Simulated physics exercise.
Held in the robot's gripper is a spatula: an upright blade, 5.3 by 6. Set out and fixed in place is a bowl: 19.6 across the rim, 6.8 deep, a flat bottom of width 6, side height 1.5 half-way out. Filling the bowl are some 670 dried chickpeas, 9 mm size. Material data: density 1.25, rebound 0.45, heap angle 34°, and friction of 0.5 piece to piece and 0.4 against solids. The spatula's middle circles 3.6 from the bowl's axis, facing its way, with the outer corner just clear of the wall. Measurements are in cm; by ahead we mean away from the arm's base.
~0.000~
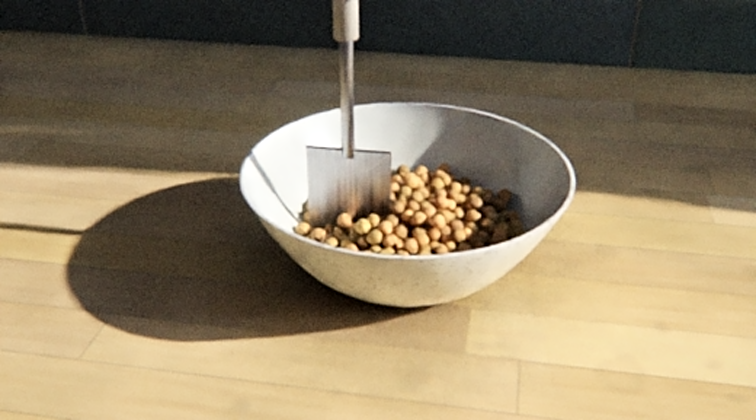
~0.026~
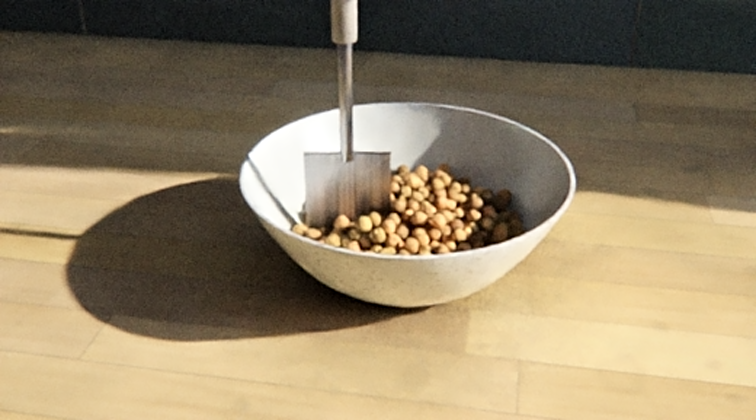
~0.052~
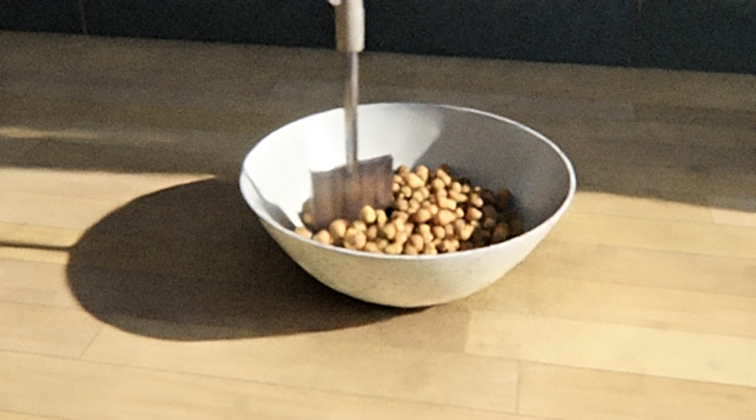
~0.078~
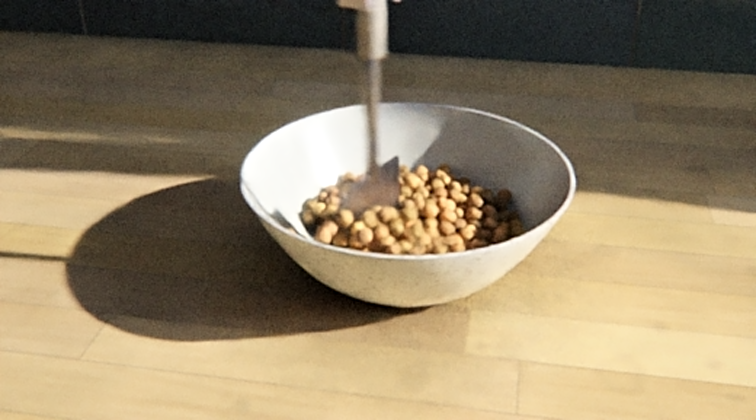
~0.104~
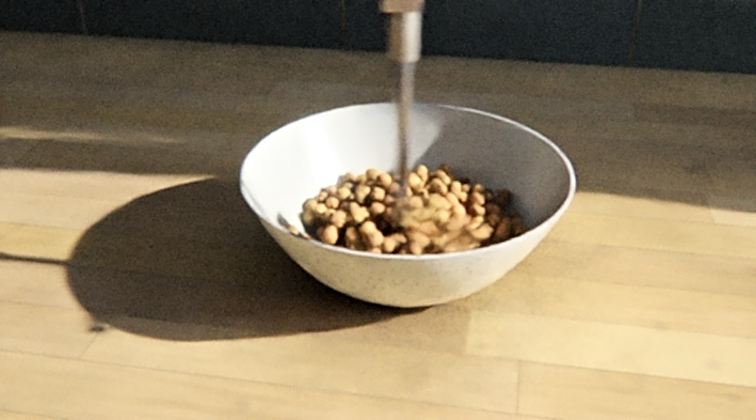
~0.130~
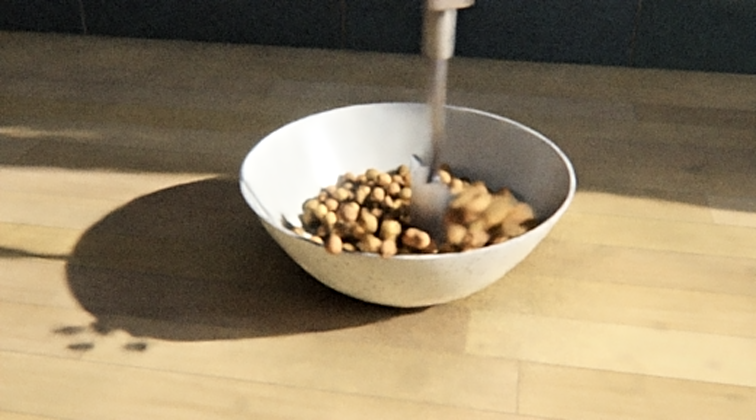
A flat metal spatula stood in a white bowl of chickpeas, barely moving at first, then turned and swept through them to the right, pushing them up and tossing a few loose.
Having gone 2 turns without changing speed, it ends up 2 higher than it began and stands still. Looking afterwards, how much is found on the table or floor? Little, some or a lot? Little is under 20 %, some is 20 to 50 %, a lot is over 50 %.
Some.
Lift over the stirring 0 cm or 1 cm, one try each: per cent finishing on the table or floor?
Close to 45 percent and close to 30 percent.
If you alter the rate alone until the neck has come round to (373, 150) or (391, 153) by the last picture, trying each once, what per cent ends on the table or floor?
About 5 % for one try and about 10 % for the other, in order.
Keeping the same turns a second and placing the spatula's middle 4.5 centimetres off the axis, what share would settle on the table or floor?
Then some 20 percent.
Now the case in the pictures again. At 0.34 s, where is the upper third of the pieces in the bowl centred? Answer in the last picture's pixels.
Look near (331, 166) for its middle.
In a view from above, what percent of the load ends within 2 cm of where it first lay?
20 %.
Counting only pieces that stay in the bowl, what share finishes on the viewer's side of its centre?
About 50 %.
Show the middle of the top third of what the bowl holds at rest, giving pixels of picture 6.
In the final view it lies around (405, 219).
By 0.34 s, 353° round, highest piece 12 above the table; 520 in the bowl, 69 on the table or floor, 85 in flight or on the tool.
By 0.54 s, 223° round, highest piece 9 above the table; 486 in the bowl, 181 on the table or floor, 7 in flight or on the tool.
By 0.85 s, 0° round, highest piece 5 above the table; 486 in the bowl, 188 on the table or floor.
By 1.55 s, 0° round, highest piece 5 above the table; 486 in the bowl, 188 on the table or floor.
Final count, 486 in the bowl, 188 on the table or floor. That is 28 % on the table or floor.
